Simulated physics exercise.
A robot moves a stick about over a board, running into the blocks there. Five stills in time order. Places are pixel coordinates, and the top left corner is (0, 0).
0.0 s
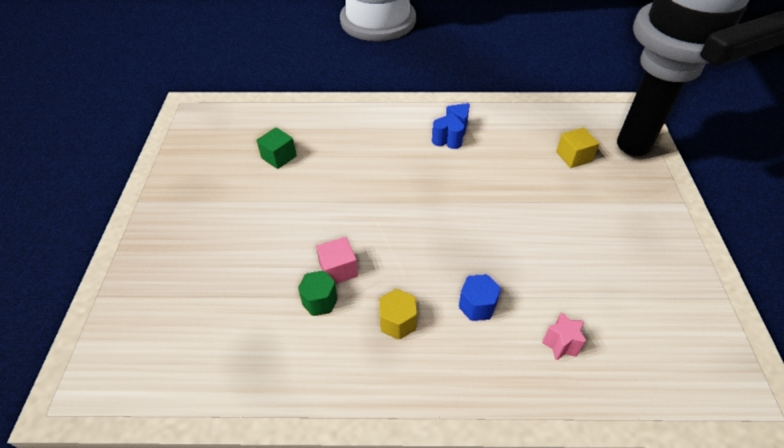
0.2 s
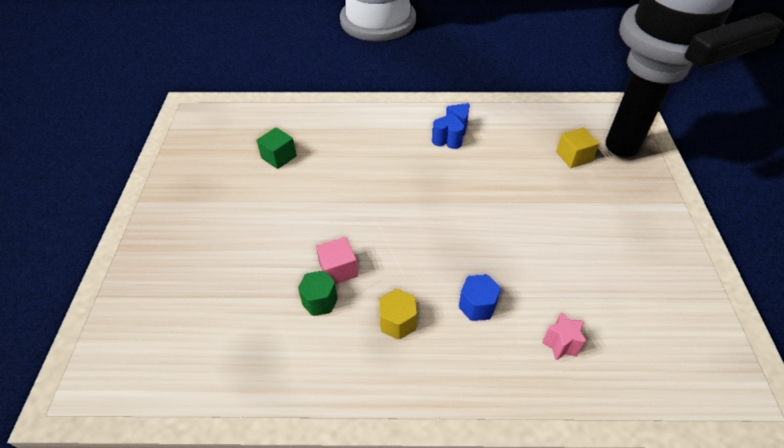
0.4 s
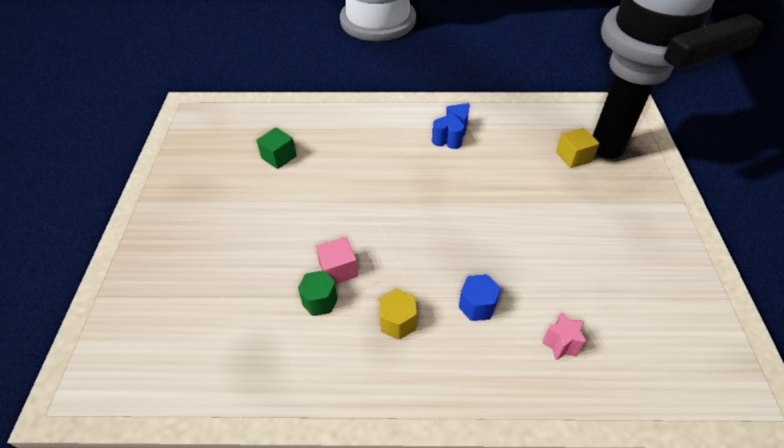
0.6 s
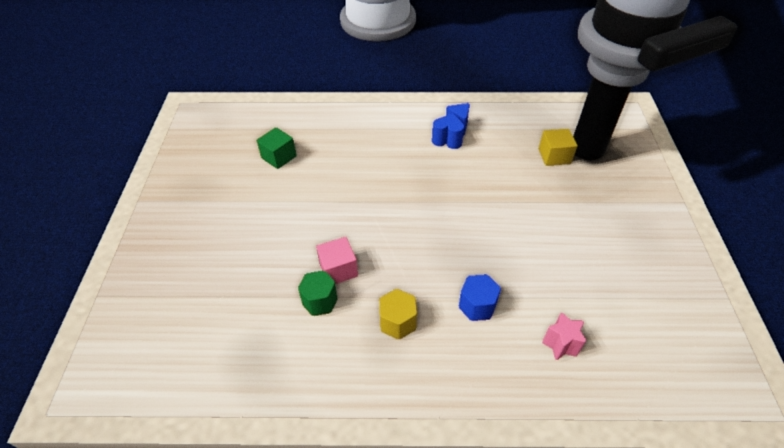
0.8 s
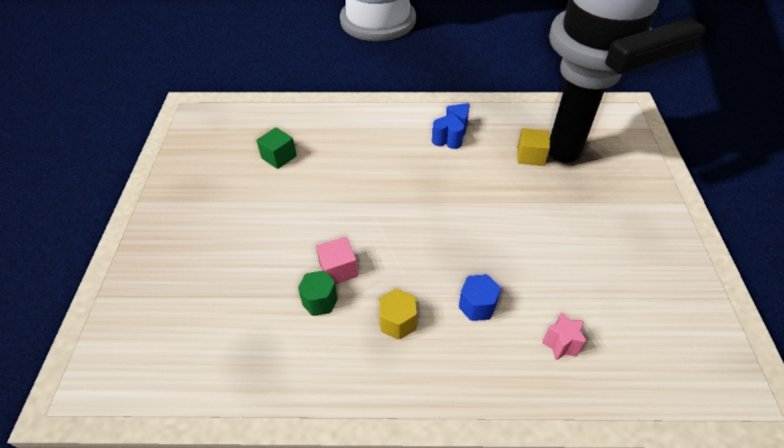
A black stick held by a robot arm moves left across the upper right of a wooden board toward a yellow square block. It meets the block and pushes it a short way left, toward the paired blue pieces, while the green, pink, blue and other yellow blocks stay still.
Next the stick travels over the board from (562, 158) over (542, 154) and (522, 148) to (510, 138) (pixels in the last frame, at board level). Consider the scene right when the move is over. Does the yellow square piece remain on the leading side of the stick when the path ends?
No, that is not what happens.
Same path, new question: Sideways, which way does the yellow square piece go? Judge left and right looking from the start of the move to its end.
My answer: Left.
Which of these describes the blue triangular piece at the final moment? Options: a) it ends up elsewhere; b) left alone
The answer is b.
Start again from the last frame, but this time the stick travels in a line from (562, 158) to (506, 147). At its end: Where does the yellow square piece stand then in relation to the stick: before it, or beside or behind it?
Still leading.
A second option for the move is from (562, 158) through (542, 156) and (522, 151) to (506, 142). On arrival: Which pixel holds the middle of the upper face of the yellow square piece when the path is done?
Final place: (482, 131).
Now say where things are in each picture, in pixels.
Stick's lower end (633, 146); blue triangular piece (460, 109); yellow square piece (580, 138), in the first picture.
Stick (622, 147); blocks still, in the second picture.
Stick (606, 148); blocks still, in the third picture.
Stick (587, 150); yellow square piece (560, 138), in the fourth picture.
Stick (563, 152); blue triangular piece (460, 109); yellow square piece (536, 137), in the fifth picture.
What follows on the original path. Halfway along, stick (533, 146); yellow square piece (505, 134), turned 20° anticlockwise.
At the end, stick (511, 132); blue triangular piece still; yellow square piece (491, 132), turned 40° anticlockwise.
